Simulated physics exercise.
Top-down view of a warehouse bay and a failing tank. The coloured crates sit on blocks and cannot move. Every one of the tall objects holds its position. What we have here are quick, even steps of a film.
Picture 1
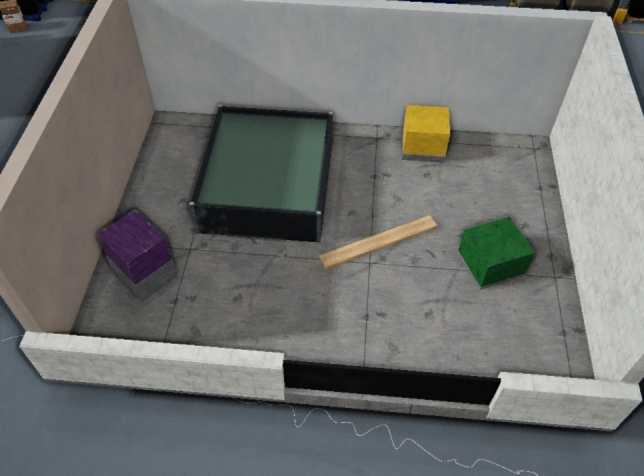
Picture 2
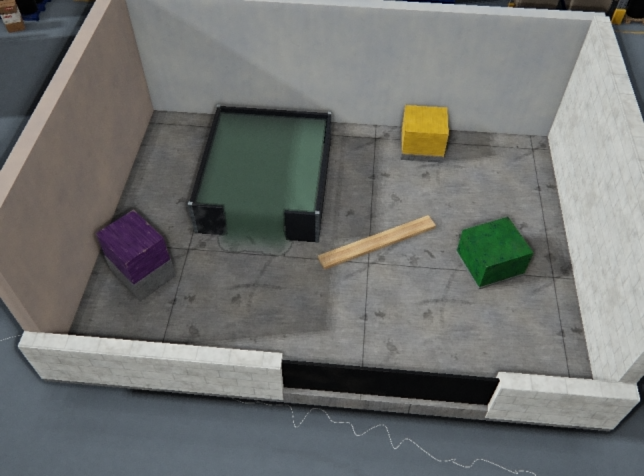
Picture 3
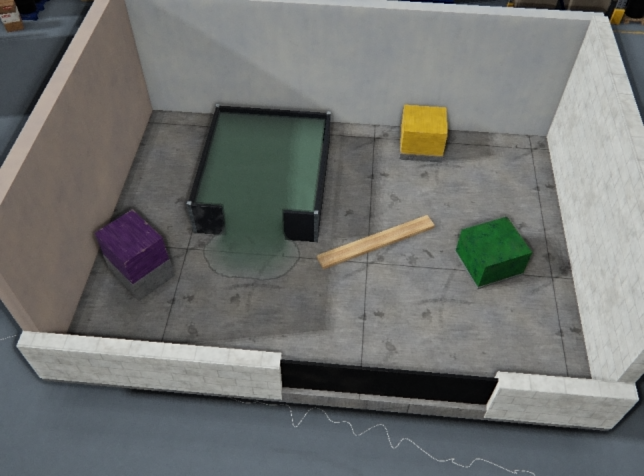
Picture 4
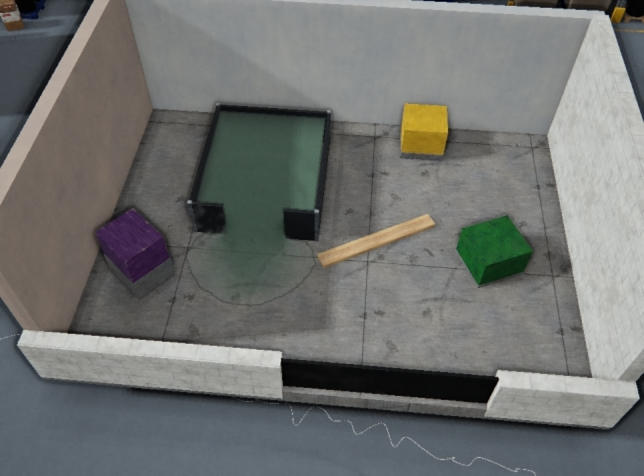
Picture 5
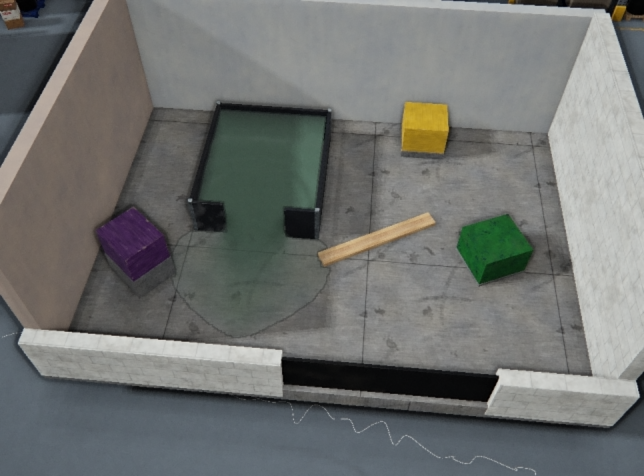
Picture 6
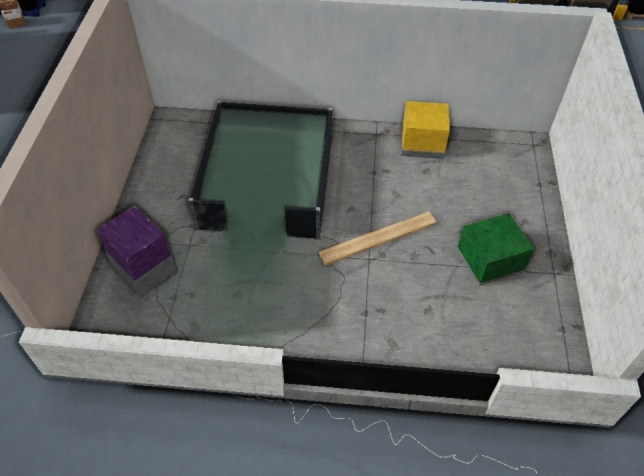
Warehouse bay with a water tank opening at its front and greenish water spreading across the floor between purple block and plank.
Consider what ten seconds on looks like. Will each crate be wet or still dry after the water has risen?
Afterwards the yellow crate is still dry, the green crate is wet, the purple crate is still dry.
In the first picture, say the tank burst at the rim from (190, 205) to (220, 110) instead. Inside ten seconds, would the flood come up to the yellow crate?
I'd say the yellow crate is flooded.
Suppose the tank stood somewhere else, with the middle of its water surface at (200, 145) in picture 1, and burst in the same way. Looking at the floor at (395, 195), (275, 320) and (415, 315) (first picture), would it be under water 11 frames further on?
As listed: Clear, flooded, no water.
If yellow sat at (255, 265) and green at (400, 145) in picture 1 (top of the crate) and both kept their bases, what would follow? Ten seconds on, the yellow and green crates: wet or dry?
In brief, the yellow crate has been flooded but the green crate has been flooded.
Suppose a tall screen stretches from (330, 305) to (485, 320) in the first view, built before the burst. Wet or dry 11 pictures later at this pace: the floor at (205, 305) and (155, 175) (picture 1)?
In order, I'd call them inundated and bare.
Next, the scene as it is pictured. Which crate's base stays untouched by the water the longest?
Should be the yellow-painted one.
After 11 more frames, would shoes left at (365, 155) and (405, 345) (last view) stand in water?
Going by the order given, the first is still bare and the second inundated.
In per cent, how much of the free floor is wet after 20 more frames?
Near 45 in a hundred.
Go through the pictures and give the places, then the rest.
Still water in the water tank at (266, 160), in the first picture.
The front is at (222, 243), out from the gap at (256, 226), in the second picture.
The front is at (219, 269), out from the gap at (255, 228), in the third picture.
Water pours out at (256, 227) and has run to (224, 296), in the fourth picture.
The front is at (225, 329), out from the gap at (256, 225), in the fifth picture.
The front is at a hidden place, out from the gap at (257, 223), in the sixth picture.
A moment on, water covers 20 % of the floor; the yellow crate not reached, the green crate not reached, the purple crate water round its plinth.
Next, water covers 30 % of the floor; the yellow crate not reached, the green crate not reached, the purple crate water round its plinth.
Then, water covers 45 % of the floor; the yellow crate not reached, the green crate water round its plinth, the purple crate water round its plinth.
Later, water covers 80 % of the floor; the yellow crate not reached, the green crate water round its plinth, the purple crate water round its plinth.
In the end, water covers 95 % of the floor; the yellow crate stayed above the water, the green crate was topped, the purple crate stayed above the water.
